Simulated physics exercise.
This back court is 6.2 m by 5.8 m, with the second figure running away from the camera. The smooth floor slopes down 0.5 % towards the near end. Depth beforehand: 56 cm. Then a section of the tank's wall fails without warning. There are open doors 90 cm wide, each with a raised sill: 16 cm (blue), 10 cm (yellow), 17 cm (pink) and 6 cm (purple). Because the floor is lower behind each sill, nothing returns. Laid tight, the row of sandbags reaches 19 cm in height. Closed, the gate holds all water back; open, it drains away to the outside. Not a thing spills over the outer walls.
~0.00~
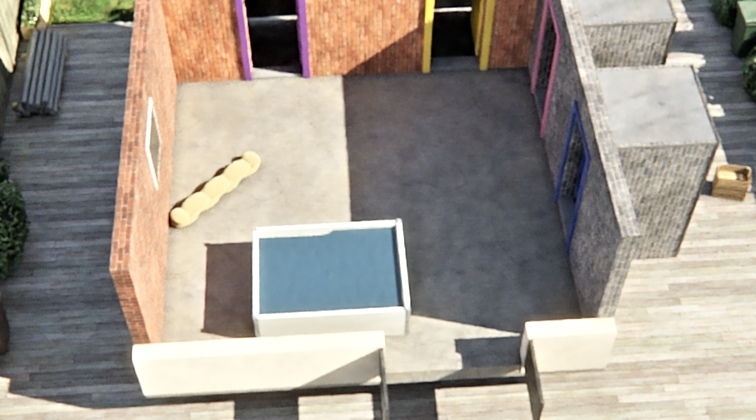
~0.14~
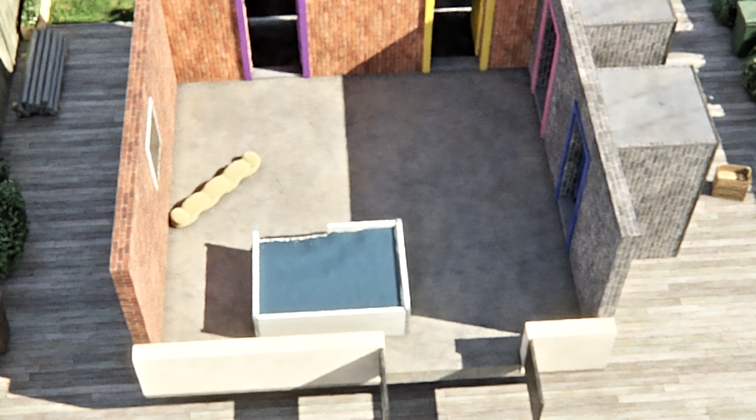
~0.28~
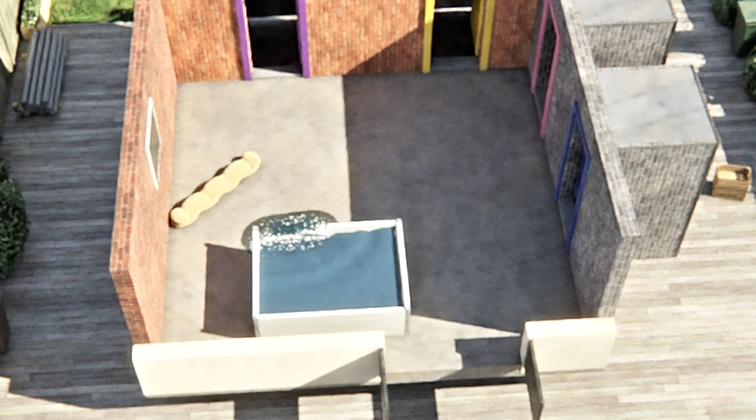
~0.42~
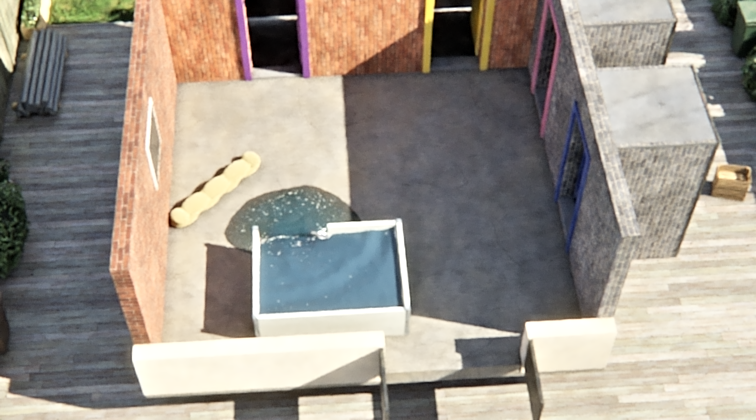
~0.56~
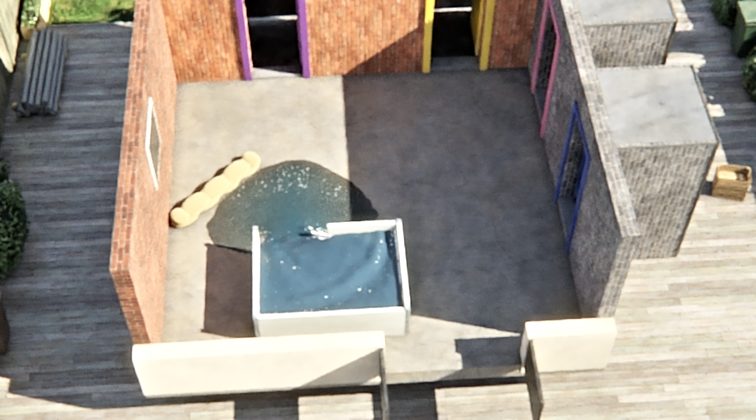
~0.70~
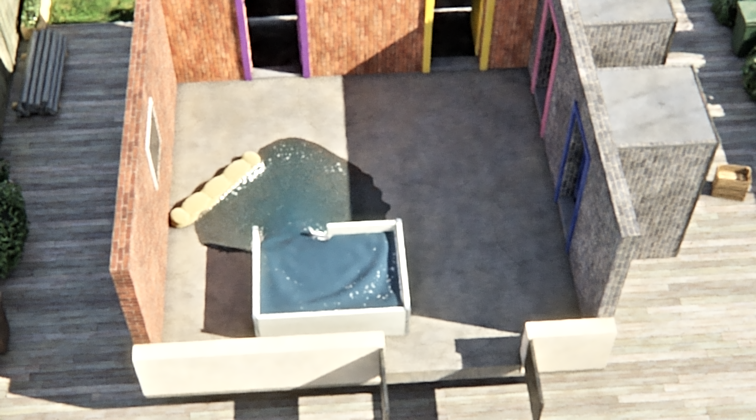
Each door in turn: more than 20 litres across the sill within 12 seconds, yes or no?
Answers: Blue door, no; yellow door, no; pink door, no; purple door, yes.
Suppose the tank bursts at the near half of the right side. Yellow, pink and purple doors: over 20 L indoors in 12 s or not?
So yellow ends up short of it, pink short of it, purple short of it.
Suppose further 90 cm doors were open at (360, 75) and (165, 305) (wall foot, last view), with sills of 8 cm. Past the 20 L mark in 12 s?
Per doorway, in order: Sufficient / insufficient.
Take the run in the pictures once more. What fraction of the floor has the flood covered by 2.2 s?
About 40 per cent.
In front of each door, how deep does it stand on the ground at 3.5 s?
Depths in centimetres - blue: 0, yellow: 7, pink: 0, purple: 13.
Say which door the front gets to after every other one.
It's the blue door.
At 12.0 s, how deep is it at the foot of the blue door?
The depth there is around 3.5 cm.
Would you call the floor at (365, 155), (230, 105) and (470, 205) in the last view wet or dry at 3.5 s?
Listed in turn: Swamped / swamped / spared so far.
After 1.4 s water covers 25 % of the floor and is deepest (32 cm) near (238, 191); blue door not reached, yellow door not reached, pink door not reached, purple door 9 cm at the sill, 1 L in.
After 2.2 s water covers 40 % of the floor and is deepest (26 cm) near (238, 191); blue door not reached, yellow door not reached, pink door not reached, purple door 14 cm at the sill, 49 L in.
After 3.5 s water covers 50 % of the floor and is deepest (17 cm) near (238, 191); blue door not reached, yellow door 7 cm at the sill, 0 L in, pink door not reached, purple door 13 cm at the sill, 111 L in.
After 7.0 s water covers 80 % of the floor and is deepest (14 cm) near (171, 203); blue door 4 cm at the sill, 0 L in, yellow door 6 cm at the sill, 0 L in, pink door 9 cm at the sill, 0 L in, purple door 6 cm at the sill, 143 L in.
After 12.0 s water covers 95 % of the floor and is deepest (8 cm) near (559, 348); blue door 3 cm at the sill, 0 L in, yellow door 5 cm at the sill, 0 L in, pink door 4 cm at the sill, 0 L in, purple door 5 cm at the sill, 144 L in.
